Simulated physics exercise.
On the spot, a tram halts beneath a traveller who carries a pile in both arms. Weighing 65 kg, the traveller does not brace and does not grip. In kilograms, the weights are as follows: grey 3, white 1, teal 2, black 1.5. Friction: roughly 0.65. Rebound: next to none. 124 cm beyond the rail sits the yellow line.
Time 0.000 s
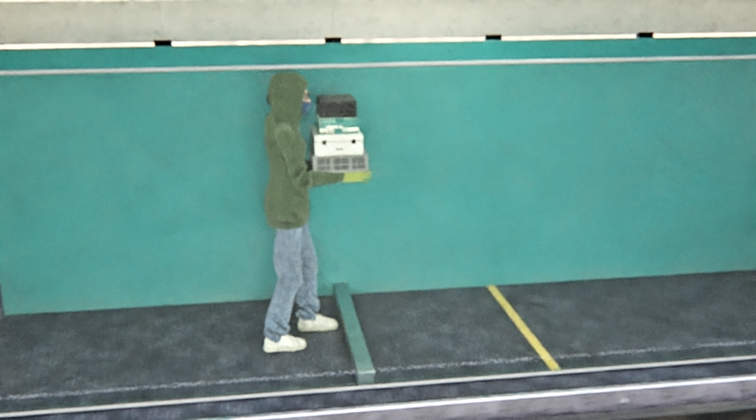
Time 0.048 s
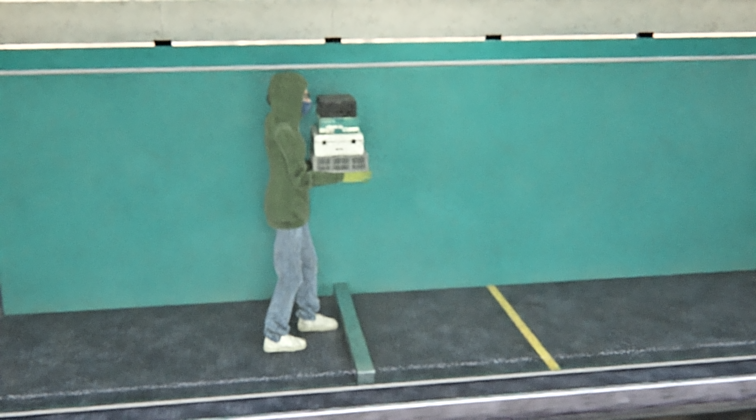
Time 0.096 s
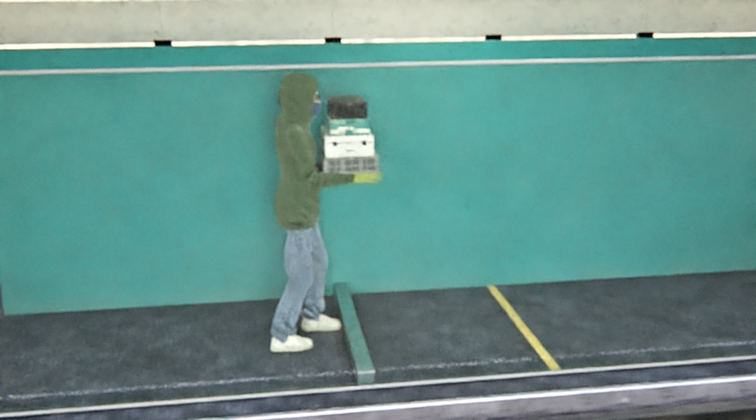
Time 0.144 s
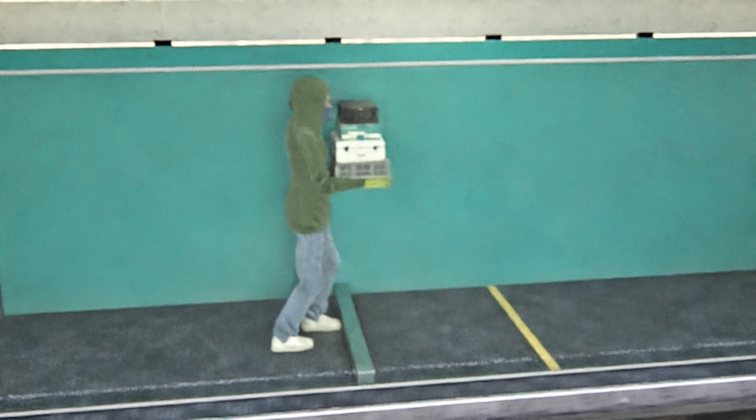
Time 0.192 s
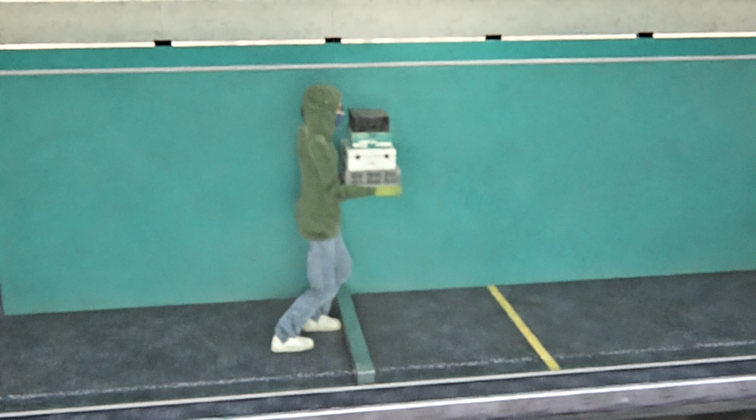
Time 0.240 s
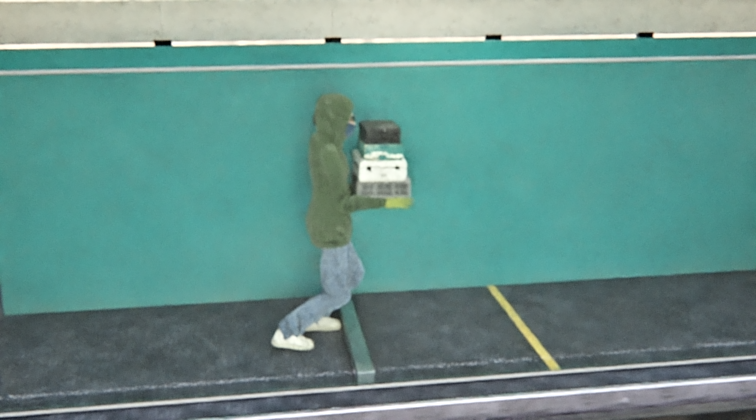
A person in an olive green hooded top, pale blue jeans and white shoes stands side-on, facing right, on a dark floor before a teal wall, seen from a fixed view. Both arms hold a stack of grey crate, white box and darker items, left of a green floor bar and yellow line. Upright at first, the person then leans right and sinks, knees bending, as the stack moves right and down too.
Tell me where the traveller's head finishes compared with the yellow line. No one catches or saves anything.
It finishes before the yellow line.
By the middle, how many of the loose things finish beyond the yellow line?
That comes to 2.
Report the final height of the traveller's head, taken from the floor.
15 cm.
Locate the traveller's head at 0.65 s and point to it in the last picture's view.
Look around (448, 248) and it's there.
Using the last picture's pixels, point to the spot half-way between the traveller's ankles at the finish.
Near pixel (387, 340).
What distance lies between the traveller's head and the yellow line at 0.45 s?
Some 95 cm short of it.
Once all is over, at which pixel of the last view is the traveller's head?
Near (480, 287).
After 0.45 s the traveller's head is 95 cm short of the yellow line, near (386, 186) in the last picture's view; the grey crate 72 cm short of the yellow line, tilted 25°.
After 0.65 s the traveller's head is 50 cm short of the yellow line, near (448, 248) in the last picture's view.
After 0.95 s the traveller's head is 19 cm short of the yellow line, near (483, 277) in the last picture's view; the grey crate 54 cm short of the yellow line, tilted 0°.
At rest, 2.5 s, grey crate stops short of the yellow line; white toolbox stops short of the yellow line; teal parcel crosses the yellow line; black crate crosses the yellow line; traveller's head stops short of the yellow line.
